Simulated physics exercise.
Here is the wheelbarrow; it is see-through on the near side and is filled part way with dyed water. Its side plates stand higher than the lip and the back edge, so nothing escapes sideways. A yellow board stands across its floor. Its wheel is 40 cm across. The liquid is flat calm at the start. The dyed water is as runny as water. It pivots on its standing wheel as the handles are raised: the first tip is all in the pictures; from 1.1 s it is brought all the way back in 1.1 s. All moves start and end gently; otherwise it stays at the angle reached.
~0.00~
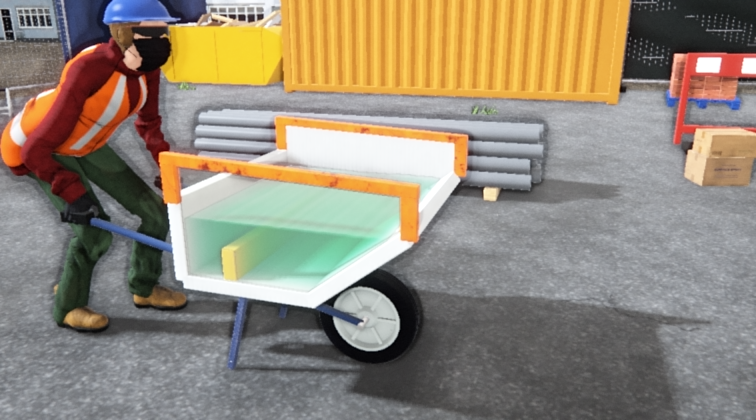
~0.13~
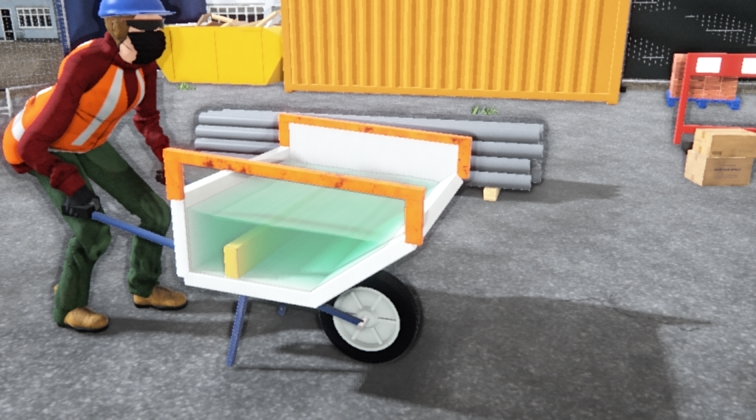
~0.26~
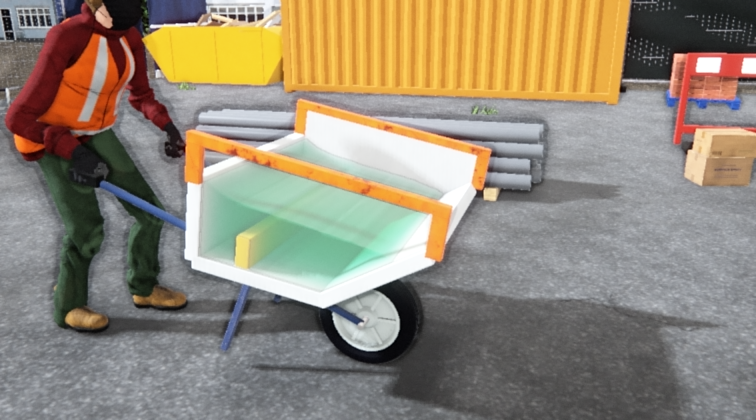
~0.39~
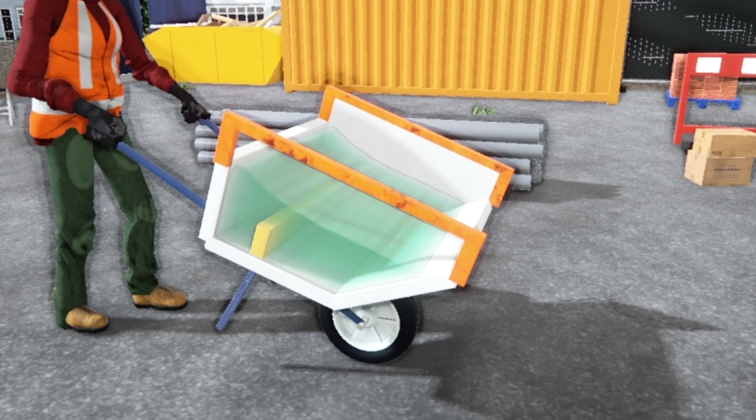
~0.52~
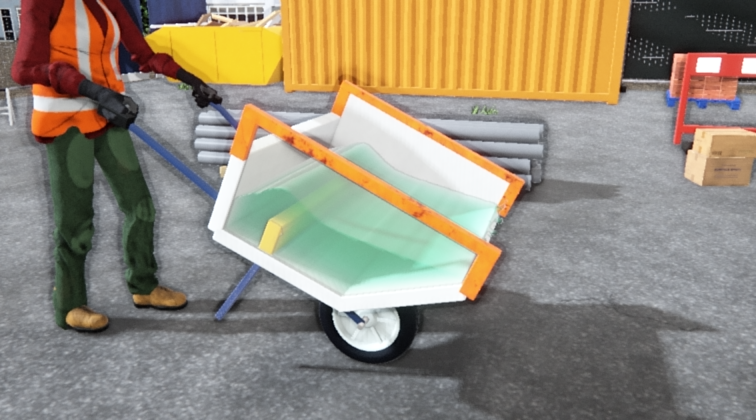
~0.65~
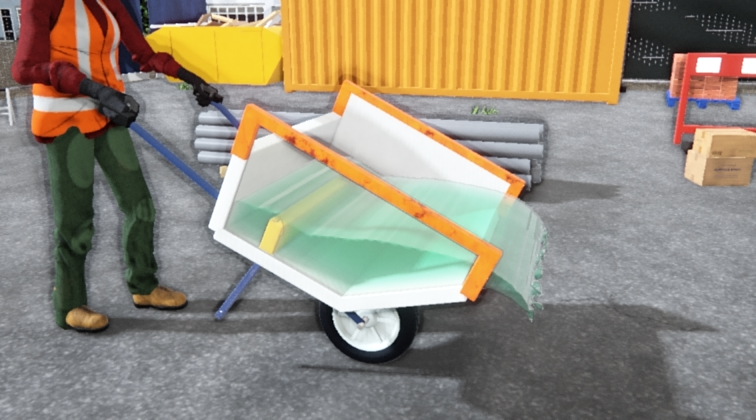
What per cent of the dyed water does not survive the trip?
It loses close to 64 per cent.
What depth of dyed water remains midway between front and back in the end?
About 12 cm.
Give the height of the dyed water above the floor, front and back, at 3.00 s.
About 10 cm in front and 12 cm behind.
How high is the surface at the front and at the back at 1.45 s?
About 12 cm in front and 8 cm behind.
By 1.45 s the barrow is at 20° forwards, the surface stands 8 cm at the back and 12 cm at the front; 60 per cent has gone, over the front.
By 2.25 s the surface stands 12 cm at the back and 7 cm at the front; 64 per cent has gone, over the front.
By 3.00 s the surface stands 11 cm at the back and 10 cm at the front; 64 per cent has gone, over the front.
By 5.09 s 64 per cent has gone, over the front, 59 of 92 litres.
